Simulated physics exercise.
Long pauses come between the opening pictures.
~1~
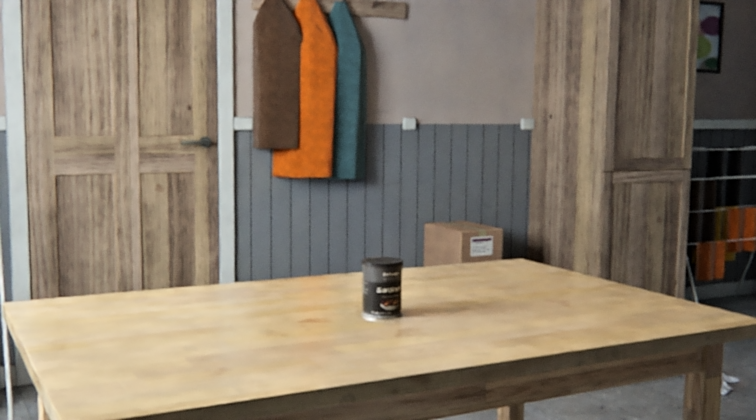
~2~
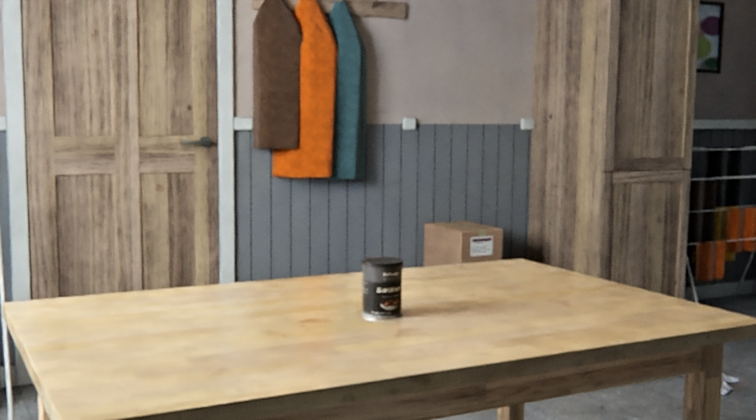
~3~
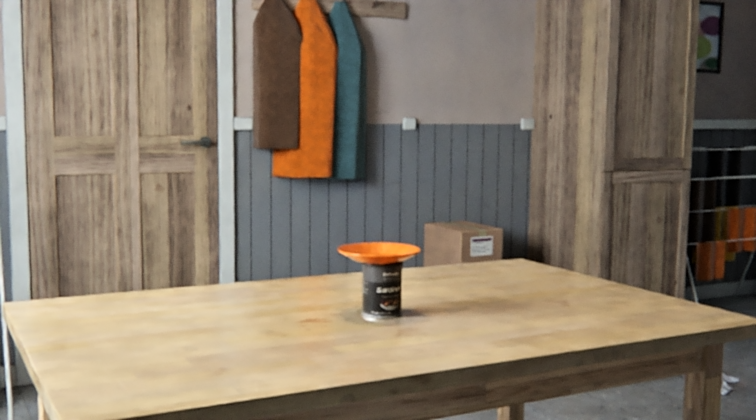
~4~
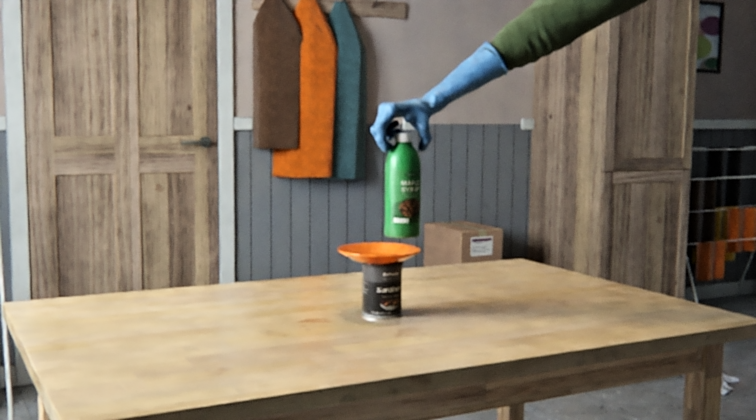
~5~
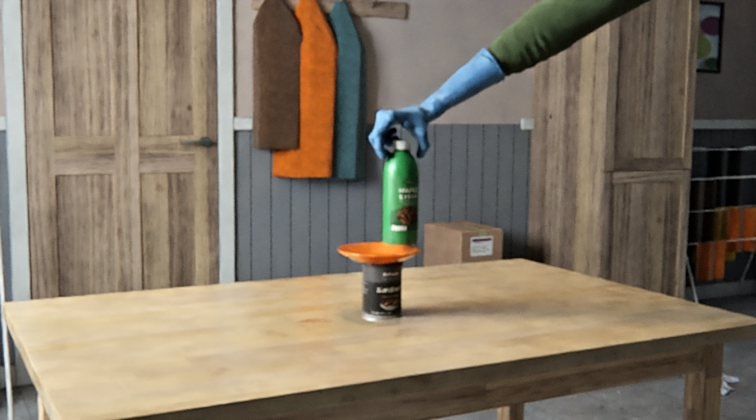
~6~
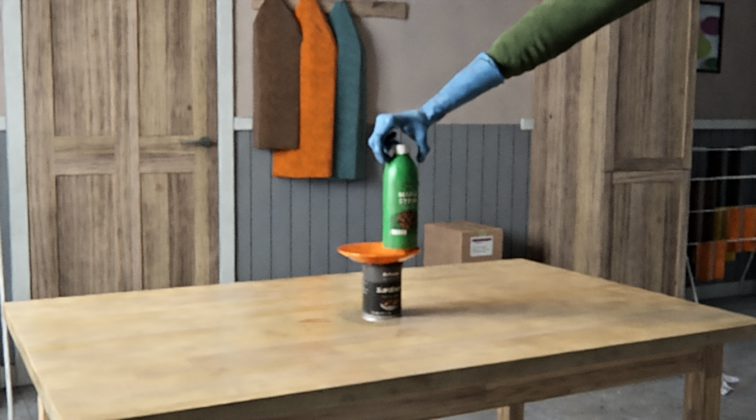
The footage shows a black tin on a wooden table, then an orange dish resting on top of it, before a blue-gloved hand reaches in from the right and lowers a green bottle onto the dish, keeping hold of it.
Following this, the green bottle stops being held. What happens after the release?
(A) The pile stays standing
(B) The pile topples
A, the pile stays standing.
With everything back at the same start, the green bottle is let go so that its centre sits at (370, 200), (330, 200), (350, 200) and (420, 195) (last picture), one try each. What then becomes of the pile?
Stays standing; collapses; stays standing; collapses.
Then, 0.20 s past the last view, nothing moves.
Then, 0.40 s past the last view, green bottle resting near (401, 197).
Finally, all 3 still in place. Final places as the last picture's camera would see them, green bottle near (401, 197). The pile keeps its balance.
